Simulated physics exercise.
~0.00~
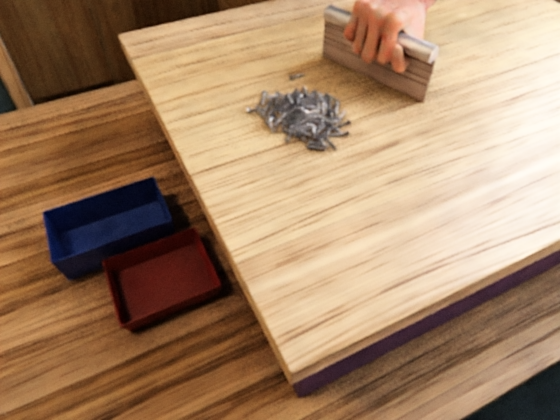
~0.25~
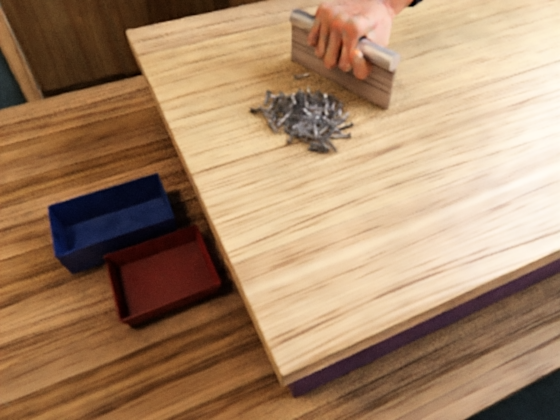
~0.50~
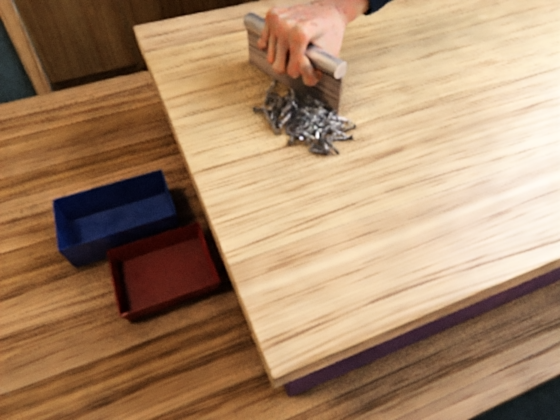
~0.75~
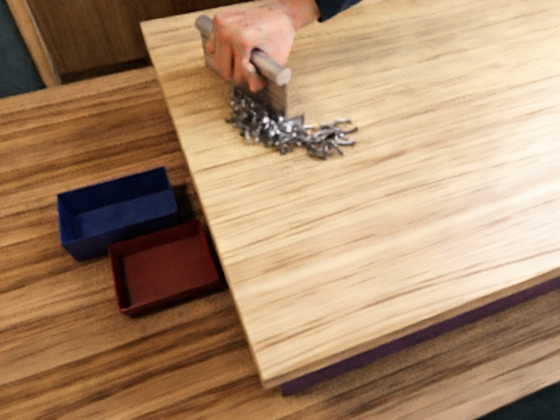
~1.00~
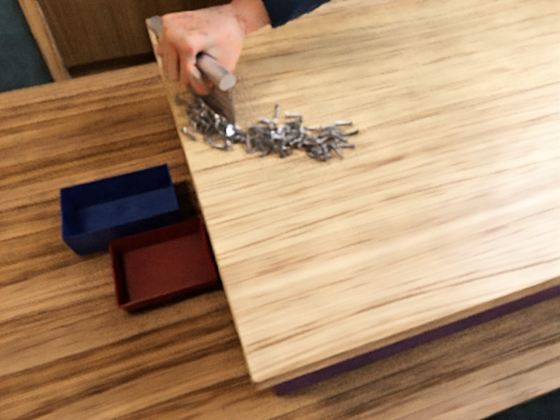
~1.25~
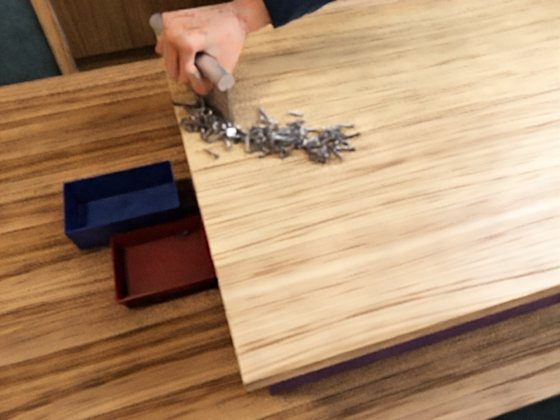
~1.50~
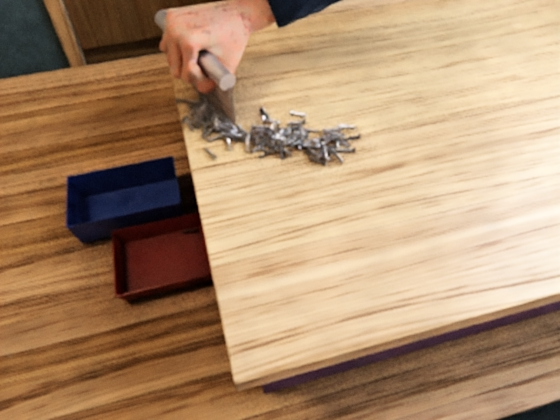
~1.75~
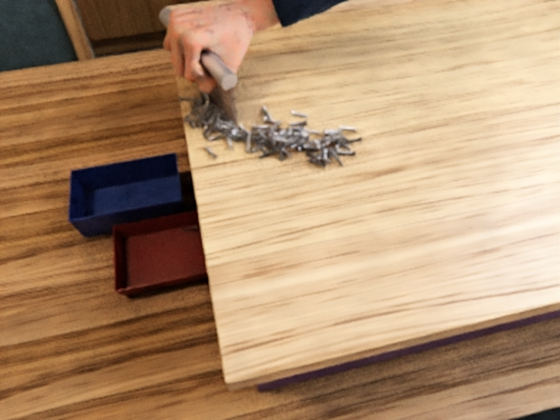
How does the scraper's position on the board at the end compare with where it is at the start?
At the start the scraper is toward the right, beyond the upper right side of the pile of screws. By the end it is much farther left, close to the board's left edge at the left end of the spread-out screws.
In the video, a hand slides a scraper leftward across a wooden board, dragging through a pile of steel screws and spreading them toward the left edge. The scraper stops there, with the screws still on the board and the red and blue tins beside it empty.
